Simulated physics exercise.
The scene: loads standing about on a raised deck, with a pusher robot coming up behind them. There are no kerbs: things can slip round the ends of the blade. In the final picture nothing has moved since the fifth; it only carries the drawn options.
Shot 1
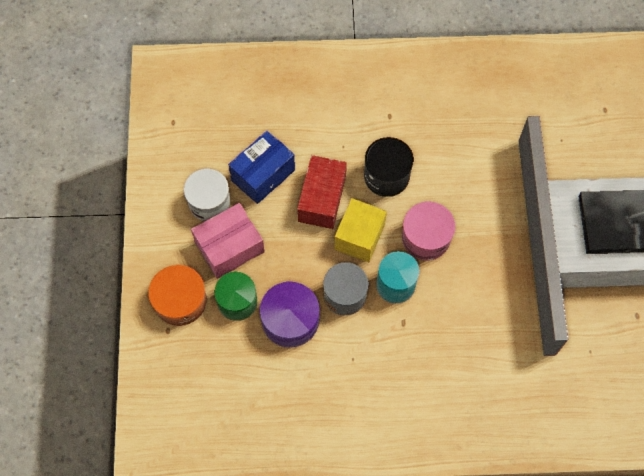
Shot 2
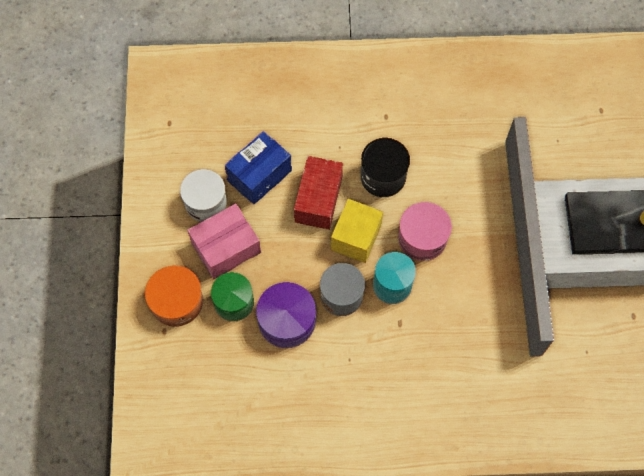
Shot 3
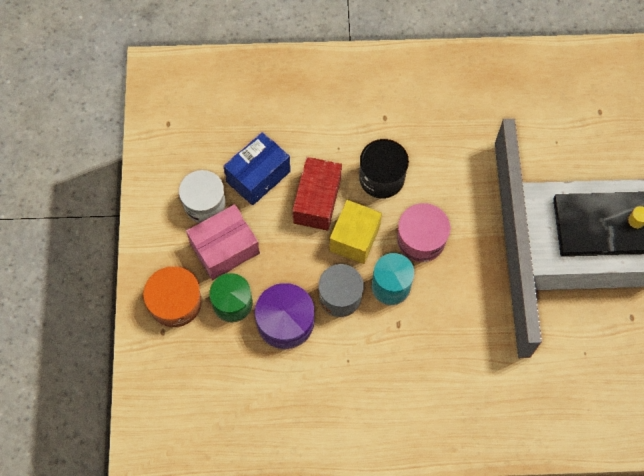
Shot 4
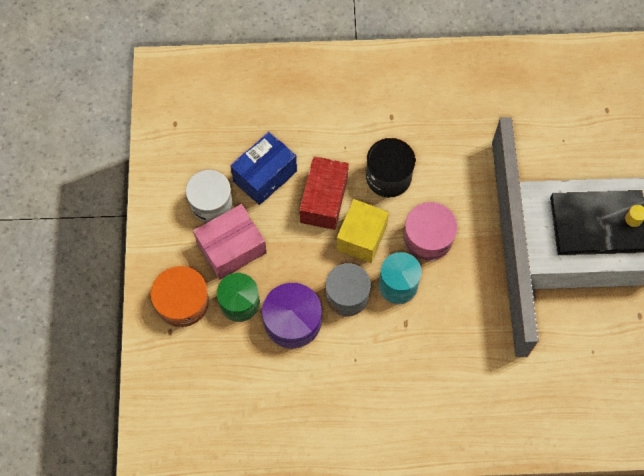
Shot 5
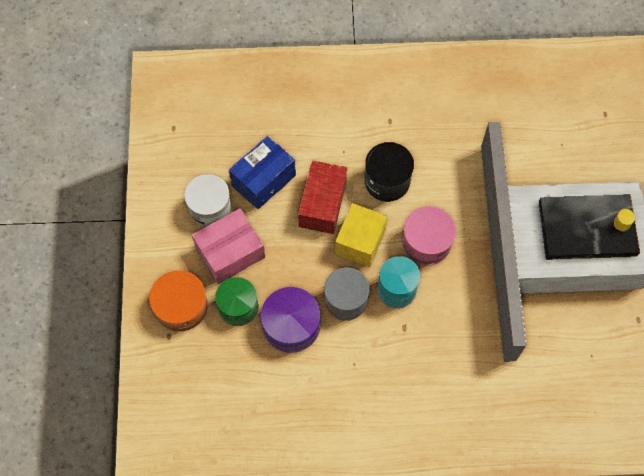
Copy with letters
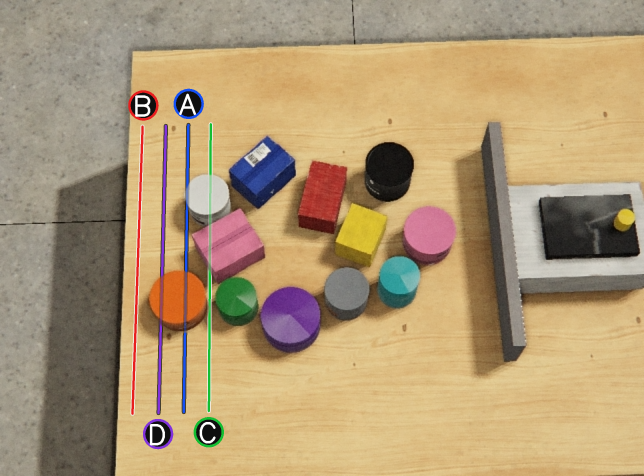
A grey pusher robot with a wide flat blade crept left across the wooden deck toward a cluster of colourful pails, canisters and boxes, which stayed where they were as the gap narrowed slightly.
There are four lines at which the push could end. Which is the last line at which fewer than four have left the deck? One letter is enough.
Stop at C.
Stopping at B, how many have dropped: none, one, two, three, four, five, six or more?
Six or more.
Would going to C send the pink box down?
Yes.
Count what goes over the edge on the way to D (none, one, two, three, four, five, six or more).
By then, six or more.
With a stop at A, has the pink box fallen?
Yes.
On the marked copy, A at (186, 260); B at (138, 262); C at (210, 259); D at (162, 261).
Following C. Soon after the start, robot (474, 230); black pail (361, 173); grey pail (333, 295).
Later, robot (367, 234); orange pail (150, 318); white pail (155, 208).
In the end, robot (286, 236); pink box over the edge; white pail over the edge; three fallen.
As for the rest, A drops six; B drops eleven; D drops seven.
